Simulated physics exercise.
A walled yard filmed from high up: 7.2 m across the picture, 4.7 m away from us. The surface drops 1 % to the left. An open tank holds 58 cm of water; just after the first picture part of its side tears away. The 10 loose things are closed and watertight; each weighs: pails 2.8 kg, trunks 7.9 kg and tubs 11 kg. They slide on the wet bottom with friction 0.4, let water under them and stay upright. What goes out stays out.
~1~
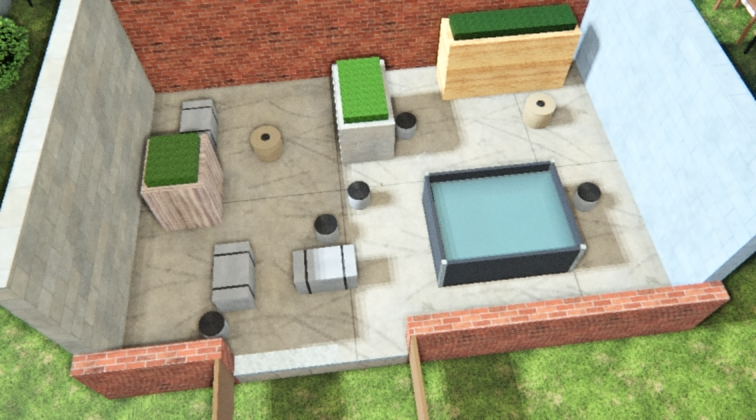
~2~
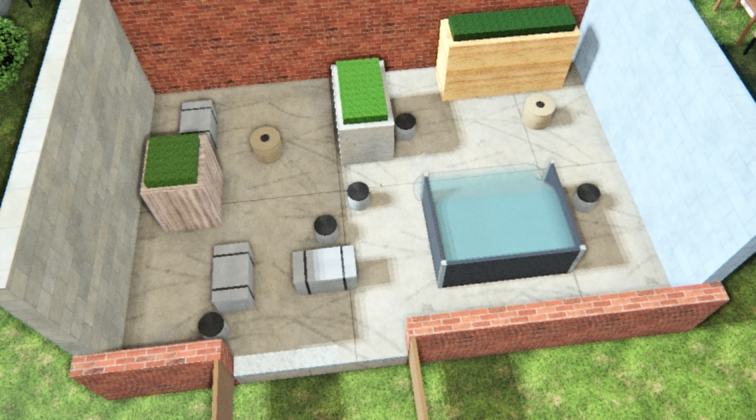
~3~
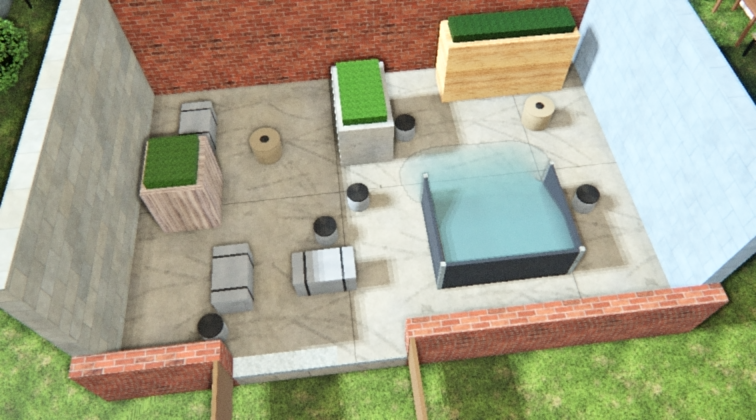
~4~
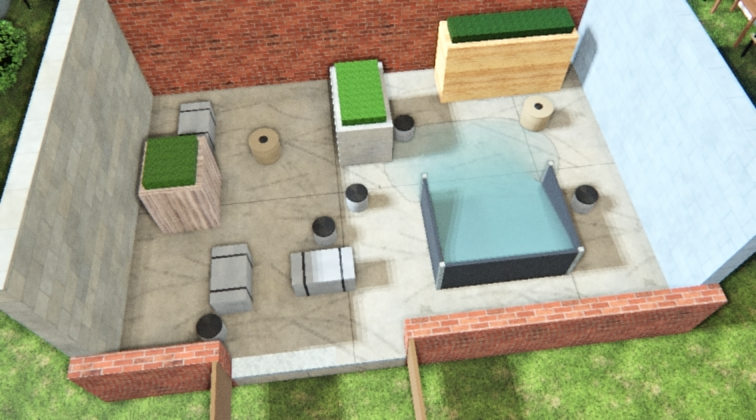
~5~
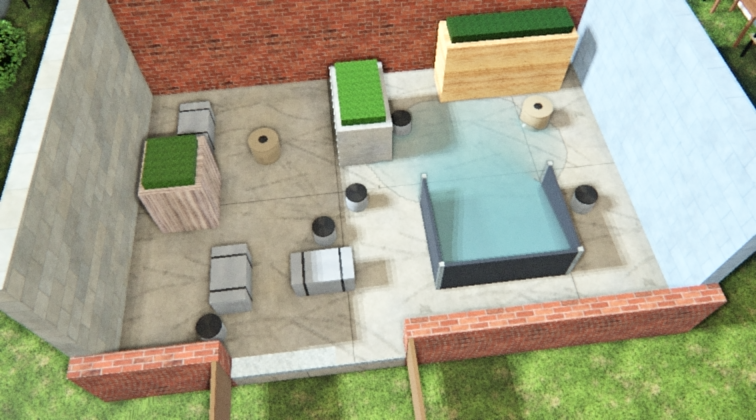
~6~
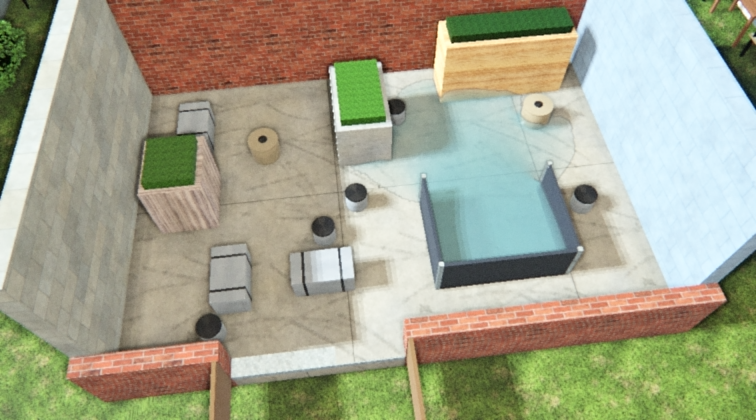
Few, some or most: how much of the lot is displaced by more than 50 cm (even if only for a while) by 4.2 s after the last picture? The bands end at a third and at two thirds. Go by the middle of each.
It is between one and two thirds.
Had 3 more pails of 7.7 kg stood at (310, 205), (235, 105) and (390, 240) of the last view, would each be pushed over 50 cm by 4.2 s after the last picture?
In that order: Under, past it, less.
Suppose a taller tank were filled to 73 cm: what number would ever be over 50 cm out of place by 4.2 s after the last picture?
Then 5.
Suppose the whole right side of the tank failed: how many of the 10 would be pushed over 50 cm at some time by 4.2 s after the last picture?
Then 6.
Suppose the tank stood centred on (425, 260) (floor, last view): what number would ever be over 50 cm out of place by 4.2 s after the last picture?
In that case 6 of them.
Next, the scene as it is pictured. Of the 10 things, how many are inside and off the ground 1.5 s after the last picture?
At that moment 1.
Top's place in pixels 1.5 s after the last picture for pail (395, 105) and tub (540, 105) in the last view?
Near (297, 91) and (588, 99).
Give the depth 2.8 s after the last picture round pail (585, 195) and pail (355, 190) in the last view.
Roughly 4 and 1 cm.
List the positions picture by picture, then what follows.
A pail at (406, 120) rests on the ground; a tub at (541, 104) rests on the ground; water covers 2.2 m2; 0 of 10 have shifted, in the first picture.
A pail at (406, 121) rests on the ground; a tub at (540, 105) rests on the ground; water covers 3.0 m2; 0 of 10 have shifted, in the second picture.
A pail at (405, 122), on the bottom; a tub at (540, 106) rests on the ground; 4.2 m2 under water; 0 of 10 have shifted, in the third picture.
A pail at (404, 122) rests on the ground; a tub at (539, 107), on the bottom; 5.5 m2 under water; 0 of 10 have shifted, in the fourth picture.
A pail at (401, 118) rests on the ground, 11 cm from its start; a tub at (538, 106), on the bottom; 6.6 m2 under water; 1 of 10 have shifted, in the fifth picture.
A pail at (395, 106), on the bottom, 34 cm from its start; a tub at (539, 104) rests on the ground, 4 cm from its start; 7.5 m2 under water; 1 of 10 have shifted, in the sixth picture.
Then, 0.4 s after the last picture 1 of 10 are over 50 cm from their spots; 1 afloat.
Then, 1.5 s after the last picture 2 of 10 are over 50 cm from their spots; 1 afloat.
Then, 2.8 s after the last picture 3 of 10 are over 50 cm from their spots; 2 afloat.
Then, 4.2 s after the last picture 4 of 10 are over 50 cm from their spots, and 4 have been at some point; 2 afloat.
